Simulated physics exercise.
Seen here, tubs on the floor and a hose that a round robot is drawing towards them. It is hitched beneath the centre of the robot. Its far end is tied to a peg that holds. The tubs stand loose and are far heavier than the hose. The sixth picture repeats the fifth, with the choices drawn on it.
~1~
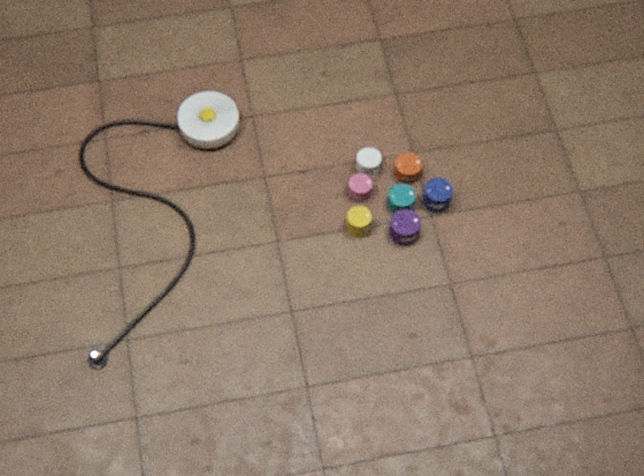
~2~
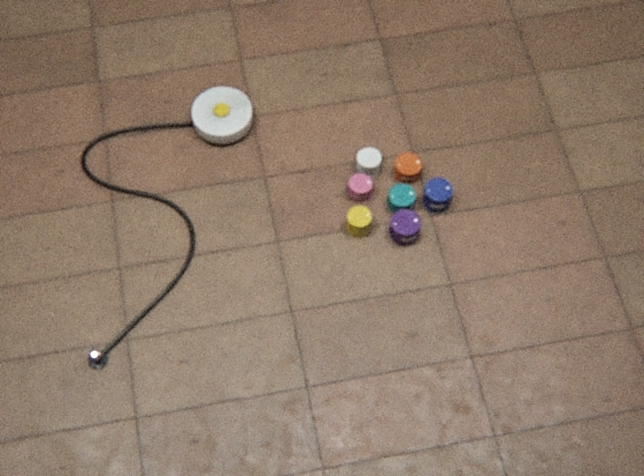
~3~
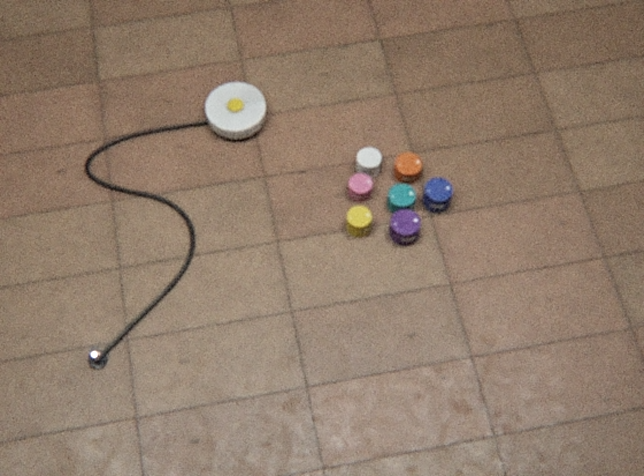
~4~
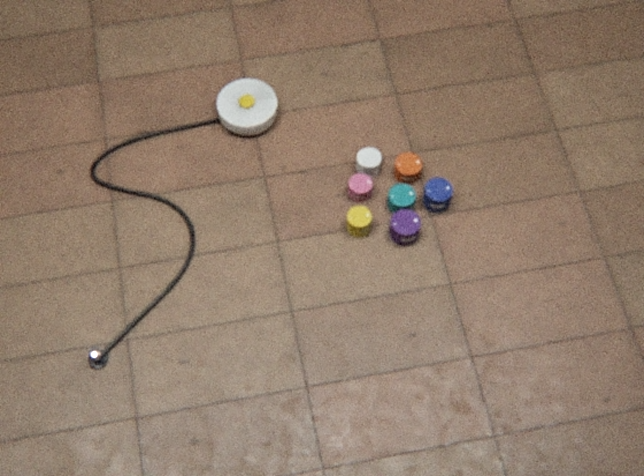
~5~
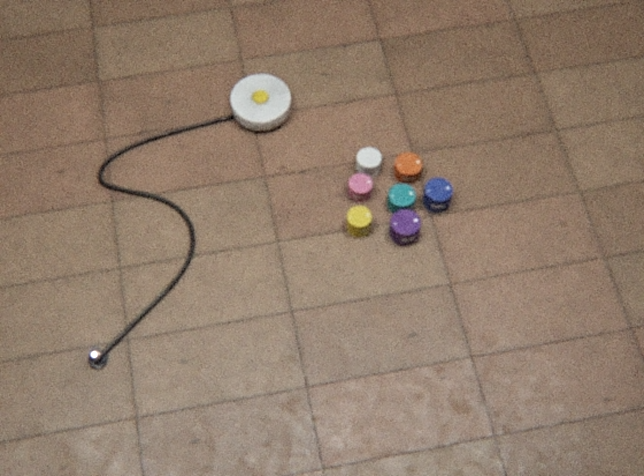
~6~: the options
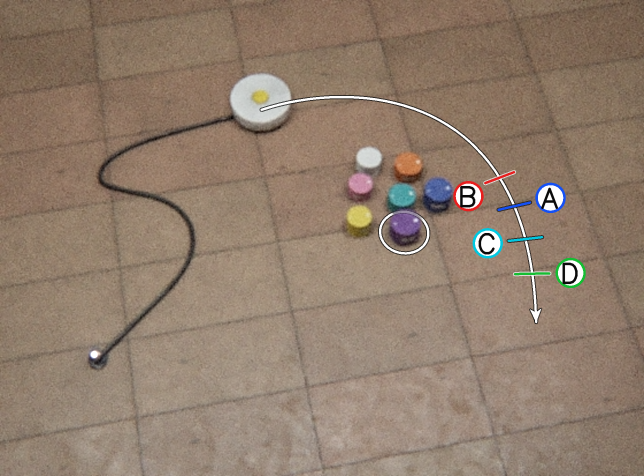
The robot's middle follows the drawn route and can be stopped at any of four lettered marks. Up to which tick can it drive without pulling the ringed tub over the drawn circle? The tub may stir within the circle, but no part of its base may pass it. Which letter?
Stop at A.
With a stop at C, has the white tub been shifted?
Yes.
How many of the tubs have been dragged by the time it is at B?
The count is none.
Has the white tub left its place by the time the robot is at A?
By then, yes.
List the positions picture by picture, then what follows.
Turquoise tub (401, 199); pink tub (360, 188); purple tub (405, 227), in the first picture.
Robot (223, 116); yellow tub (359, 222), in the second picture.
Robot (236, 112); orange tub (408, 168), in the third picture.
Robot (248, 108); blue tub (438, 195), in the fourth picture.
Robot (261, 104); pink tub (360, 188); purple tub (405, 227); yellow tub (359, 222), in the fifth picture.
On the marked copy, A at (514, 206); B at (500, 178); C at (525, 239); D at (532, 274); the ring at (404, 232); the route from (262, 110) via (463, 136) to (536, 322).
Taking A. A third of the way, robot (367, 92); purple tub (405, 227).
Two thirds of the way, robot (464, 130); purple tub (405, 227).
When it is over, robot (516, 200); orange tub (410, 181); white tub (383, 181); purple tub (405, 227); the purple tub is still in its ring.
As for the rest, B is safe but short; C drags the ringed tub to (408, 243); D drags the ringed tub to (413, 260).
